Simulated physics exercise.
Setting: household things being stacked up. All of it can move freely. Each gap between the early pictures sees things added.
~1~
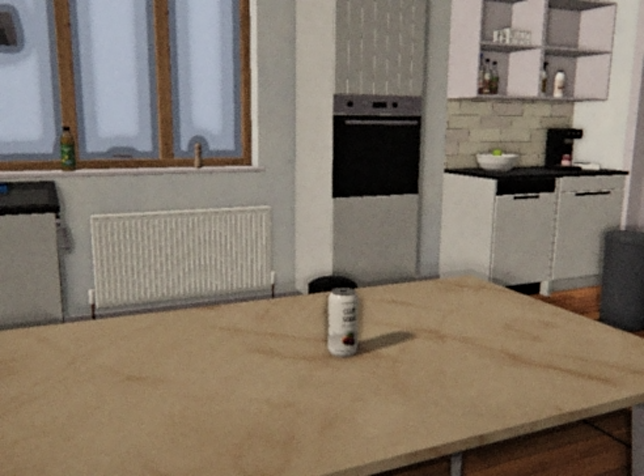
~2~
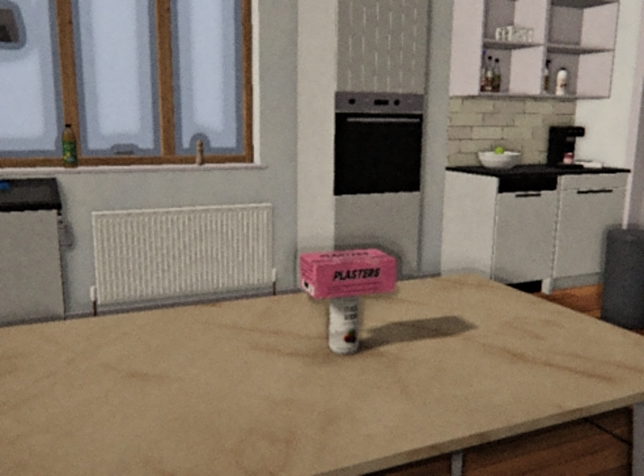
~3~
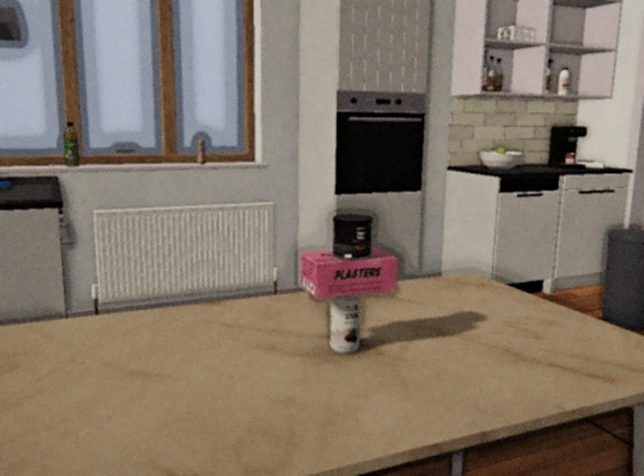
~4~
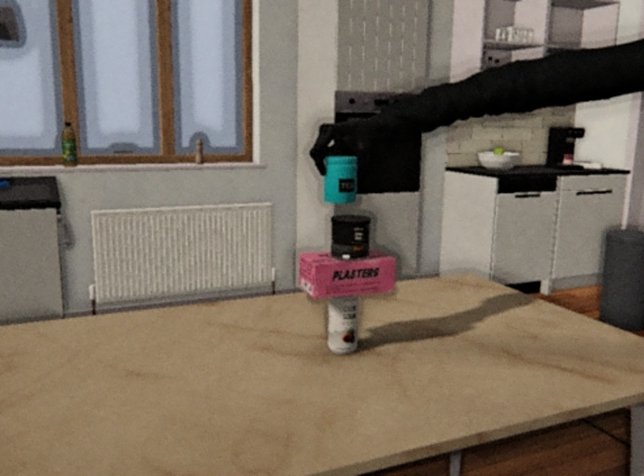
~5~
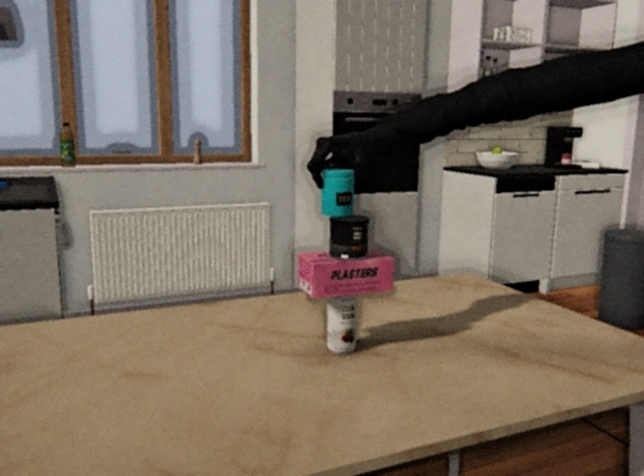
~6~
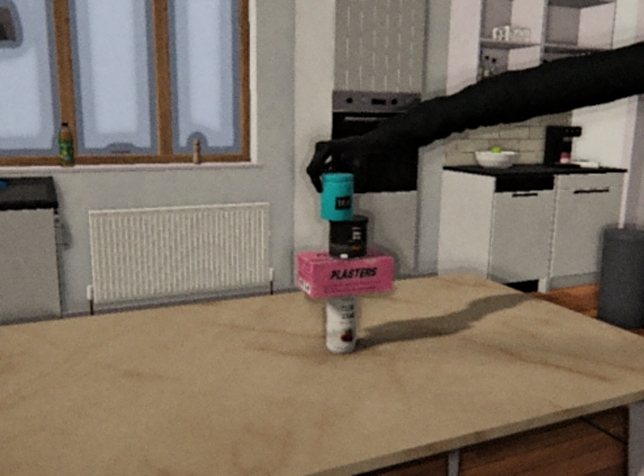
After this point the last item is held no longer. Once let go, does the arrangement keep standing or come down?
I'd say it stays put.
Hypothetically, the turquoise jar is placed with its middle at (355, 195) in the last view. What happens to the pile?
Stands firm.
Then, 0.30 s past the last view, nothing moves.
Then, 1.40 s past the last view, turquoise jar resting near (336, 197).
Finally, all 4 still in place. Final places as the last picture's camera would see them, turquoise jar near (335, 197). The pile holds.
